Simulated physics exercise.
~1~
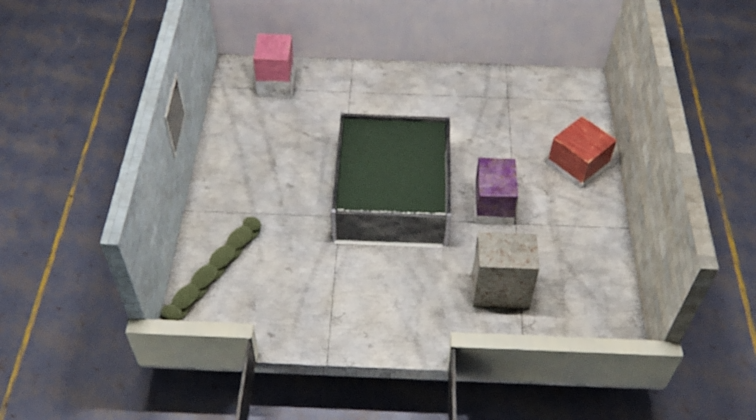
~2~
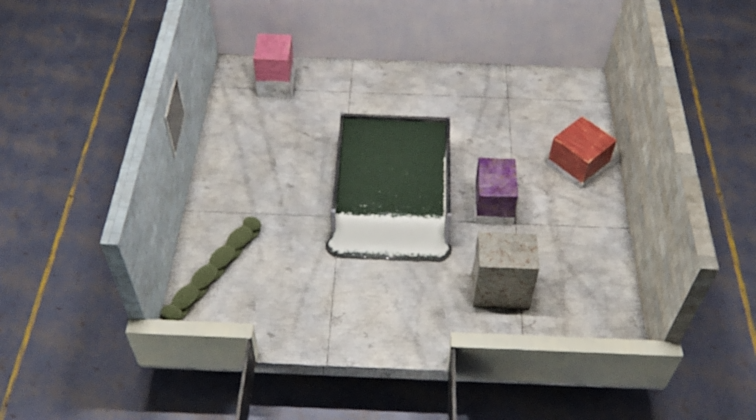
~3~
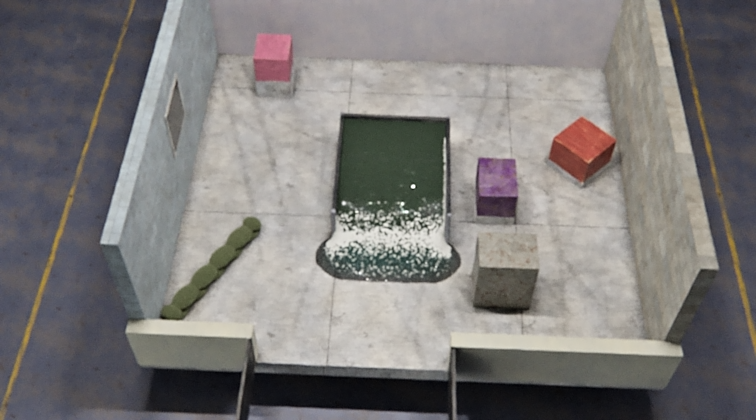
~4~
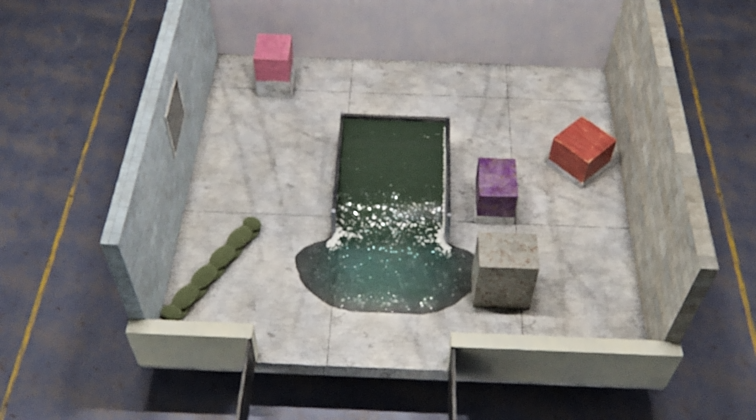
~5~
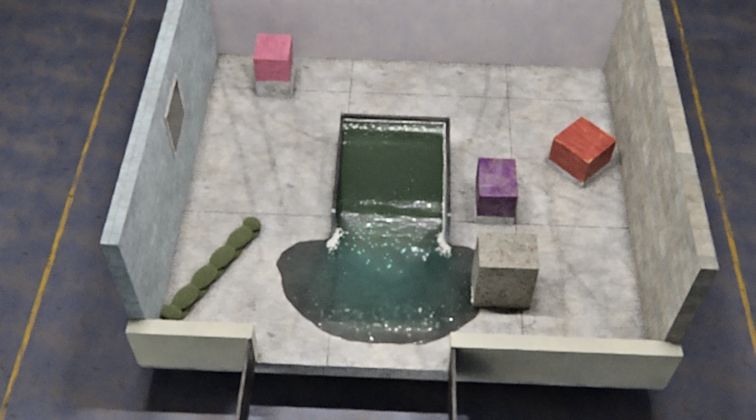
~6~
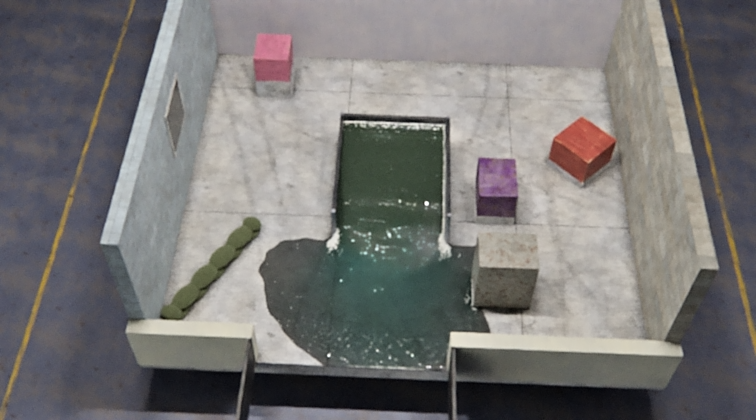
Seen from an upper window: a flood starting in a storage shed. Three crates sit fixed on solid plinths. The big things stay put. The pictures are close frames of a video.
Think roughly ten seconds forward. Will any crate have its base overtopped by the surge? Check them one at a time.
Each in turn: The purple crate is spared, the red crate is spared, the pink crate is spared.
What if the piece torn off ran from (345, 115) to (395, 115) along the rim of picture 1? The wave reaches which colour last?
Last in line is the purple crate.
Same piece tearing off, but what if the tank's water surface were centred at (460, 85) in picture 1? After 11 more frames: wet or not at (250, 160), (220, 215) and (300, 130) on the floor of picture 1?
First unwetted; next unwetted; last unwetted.
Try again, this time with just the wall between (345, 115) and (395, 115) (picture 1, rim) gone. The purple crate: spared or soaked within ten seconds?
After ten seconds, the purple crate is still clear.
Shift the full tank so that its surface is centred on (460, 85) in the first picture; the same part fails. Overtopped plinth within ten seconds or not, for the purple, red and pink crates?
Here the purple crate gets swamped, the red crate gets swamped, and likewise the pink crate avoids the flood.
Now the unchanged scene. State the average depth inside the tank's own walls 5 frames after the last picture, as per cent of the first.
By my count, 50 per cent.
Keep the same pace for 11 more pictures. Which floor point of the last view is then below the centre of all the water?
I would point to (396, 253).
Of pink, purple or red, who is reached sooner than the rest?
That would be the red crate.
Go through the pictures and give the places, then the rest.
The first picture shows the open tank at (393, 166) is whole and still.
In the second picture, water pours out at (390, 231) and has run to (329, 243).
In the third picture, the front is at (324, 264), out from the gap at (390, 233).
In the fourth picture, the front is at (311, 285), out from the gap at (390, 234).
In the fifth picture, the front is at a hidden place, out from the gap at (390, 235).
In the sixth picture, the front is at a hidden place, out from the gap at (390, 235).
A moment on, water covers 20 % of the floor; the purple crate not reached, the red crate not reached, the pink crate not reached.
Next, water covers 25 % of the floor; the purple crate not reached, the red crate not reached, the pink crate not reached.
Then, water covers 30 % of the floor; the purple crate not reached, the red crate not reached, the pink crate not reached.
Later, water covers 45 % of the floor; the purple crate water round its plinth, the red crate water round its plinth, the pink crate not reached.
In the end, water covers 60 % of the floor; the purple crate stayed above the water, the red crate stayed above the water, the pink crate stayed above the water.
